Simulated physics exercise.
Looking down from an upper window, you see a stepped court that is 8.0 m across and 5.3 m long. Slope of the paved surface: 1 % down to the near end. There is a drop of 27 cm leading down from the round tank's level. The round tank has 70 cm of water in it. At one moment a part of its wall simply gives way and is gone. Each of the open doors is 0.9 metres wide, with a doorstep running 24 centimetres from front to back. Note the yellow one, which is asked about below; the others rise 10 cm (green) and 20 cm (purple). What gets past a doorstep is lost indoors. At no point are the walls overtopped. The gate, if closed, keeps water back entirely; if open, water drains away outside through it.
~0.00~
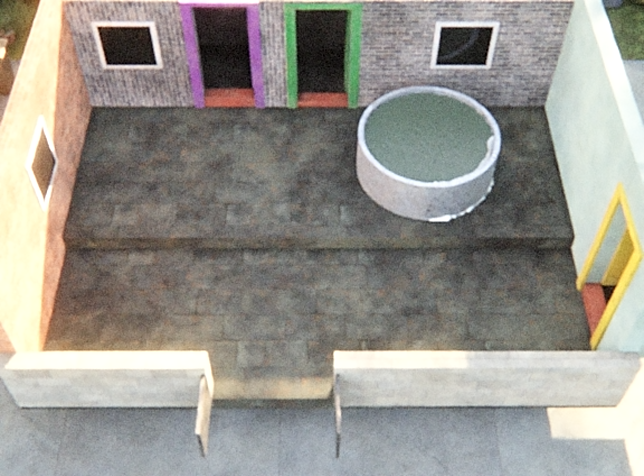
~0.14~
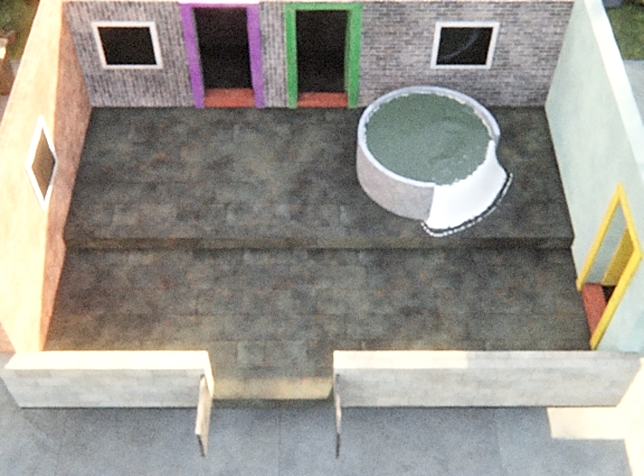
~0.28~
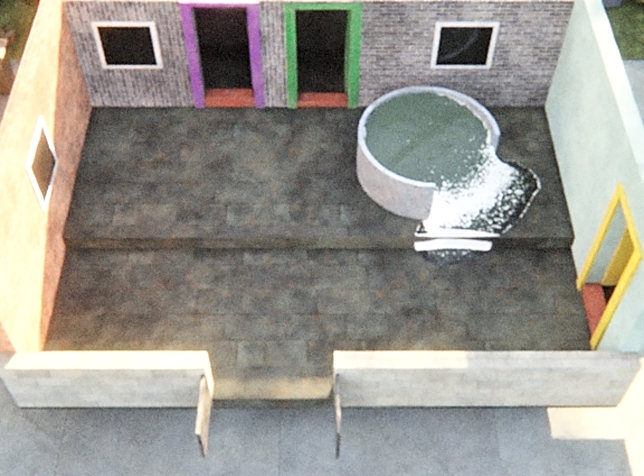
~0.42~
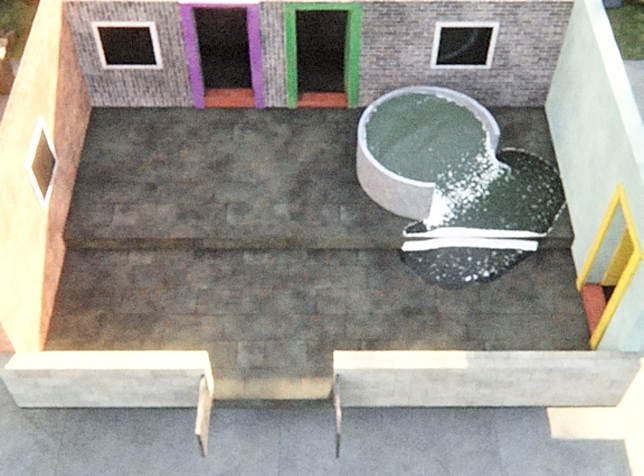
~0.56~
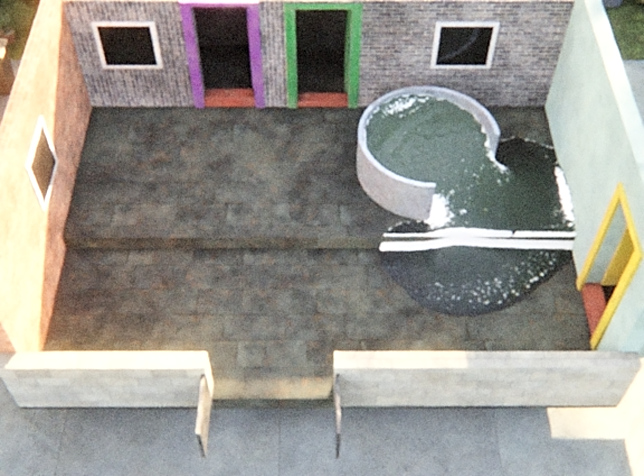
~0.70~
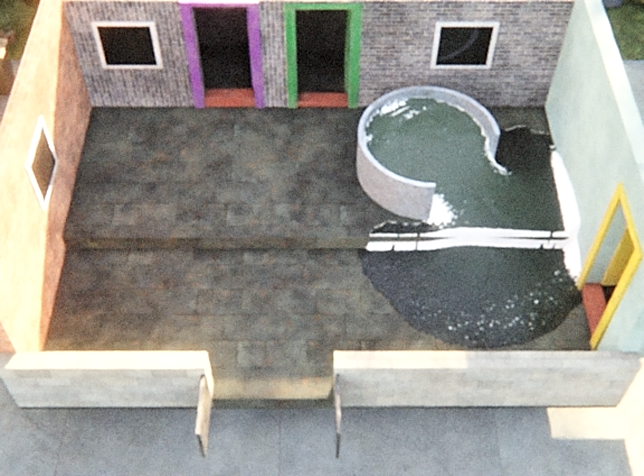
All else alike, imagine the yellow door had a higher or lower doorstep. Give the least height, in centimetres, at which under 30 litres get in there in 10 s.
24 cm.
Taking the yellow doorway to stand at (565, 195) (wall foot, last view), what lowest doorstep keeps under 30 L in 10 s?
Minimum: About 26 cm.
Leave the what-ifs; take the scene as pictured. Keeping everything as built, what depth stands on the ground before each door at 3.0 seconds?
Door by door in cm - green 0, yellow 29, purple 0.
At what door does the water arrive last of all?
The purple door.
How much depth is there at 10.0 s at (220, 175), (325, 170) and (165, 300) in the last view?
Ordered as asked: 1, 0, 13 cm.
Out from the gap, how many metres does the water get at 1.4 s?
Roughly 3.4 metres.
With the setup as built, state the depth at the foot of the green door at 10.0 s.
Some 1.0 centimetres.
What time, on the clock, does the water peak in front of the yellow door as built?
About 2.4 seconds.
After 1.4 s water covers 25 % of the floor, deepest (64 cm) near (598, 382); 27 cm at the yellow door, 0 litres in over its 22 cm doorstep.
After 3.0 s water covers 35 % of the floor, deepest (38 cm) near (585, 382); 29 cm at the yellow door, 24 litres in over its 22 cm doorstep.
After 10.0 s water covers 65 % of the floor, deepest (18 cm) near (37, 383); 8 cm at the yellow door, 43 litres in over its 22 cm doorstep.
At the yellow door as built, the water arrived by 0.8 s and peaked near 29 cm at 2.4 s.
With a doorstep of 19.5 cm, 66 litres would have come in within the 10 s; with 26 cm, 22 litres. So under 30 litres takes about 24 cm.
